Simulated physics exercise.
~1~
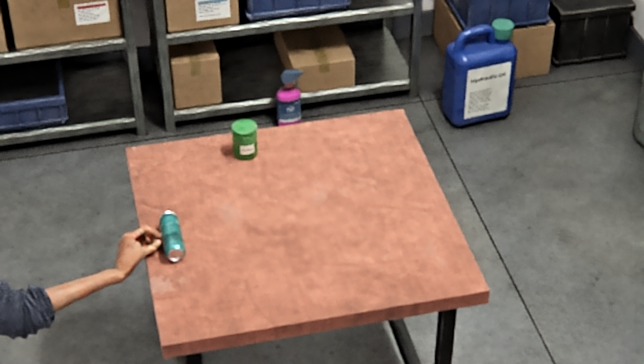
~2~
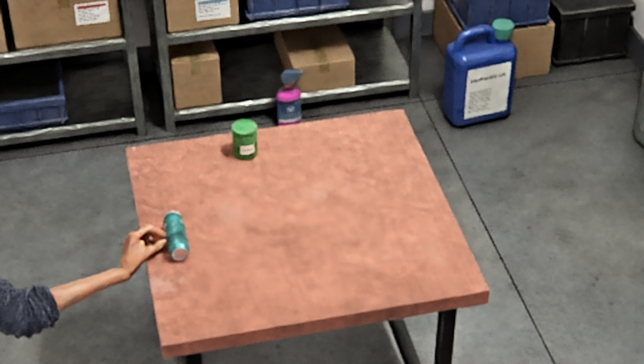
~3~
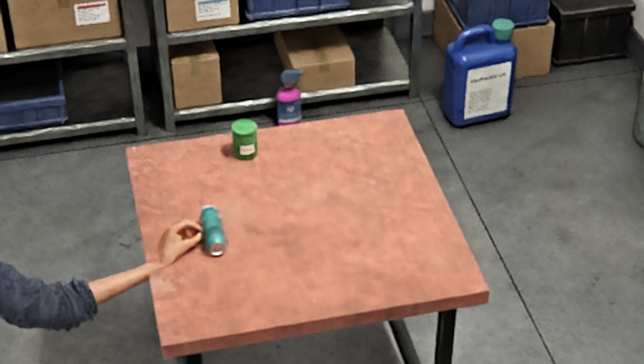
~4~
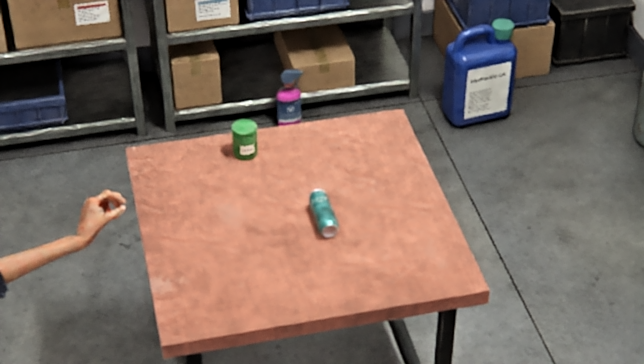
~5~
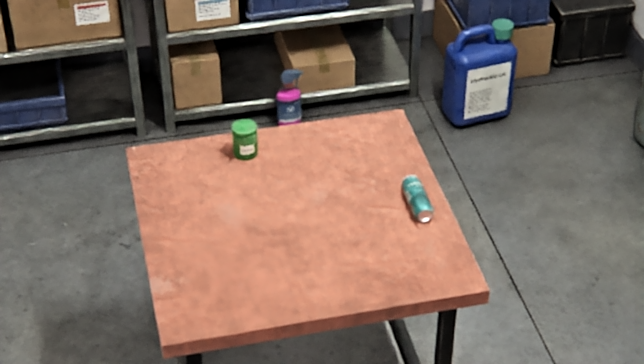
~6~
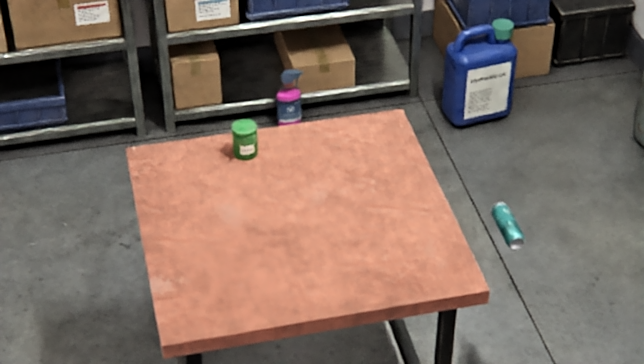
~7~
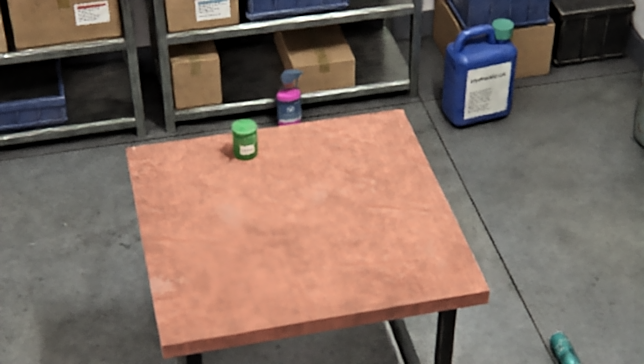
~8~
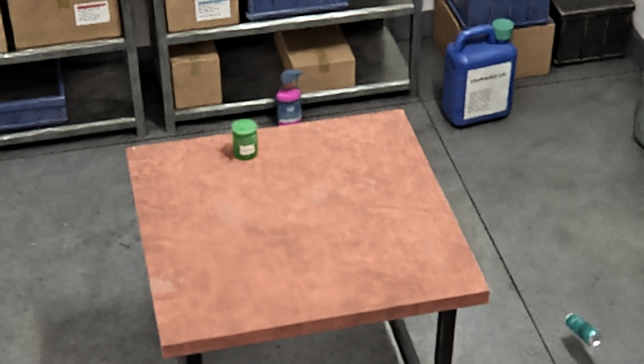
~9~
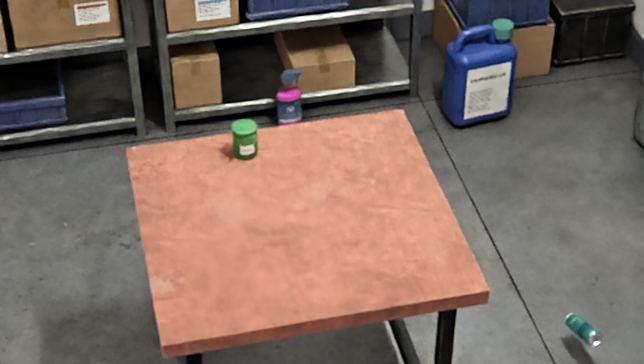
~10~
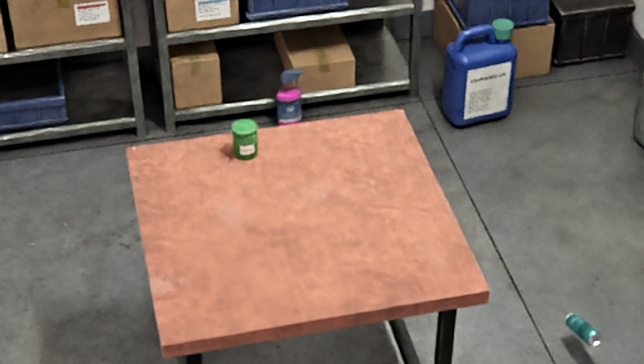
A turquoise can lying on its side was pushed by a hand across a reddish table, rolled right past the edge and dropped to the concrete floor, where it came to rest, while a green jar stayed put on the tabletop.
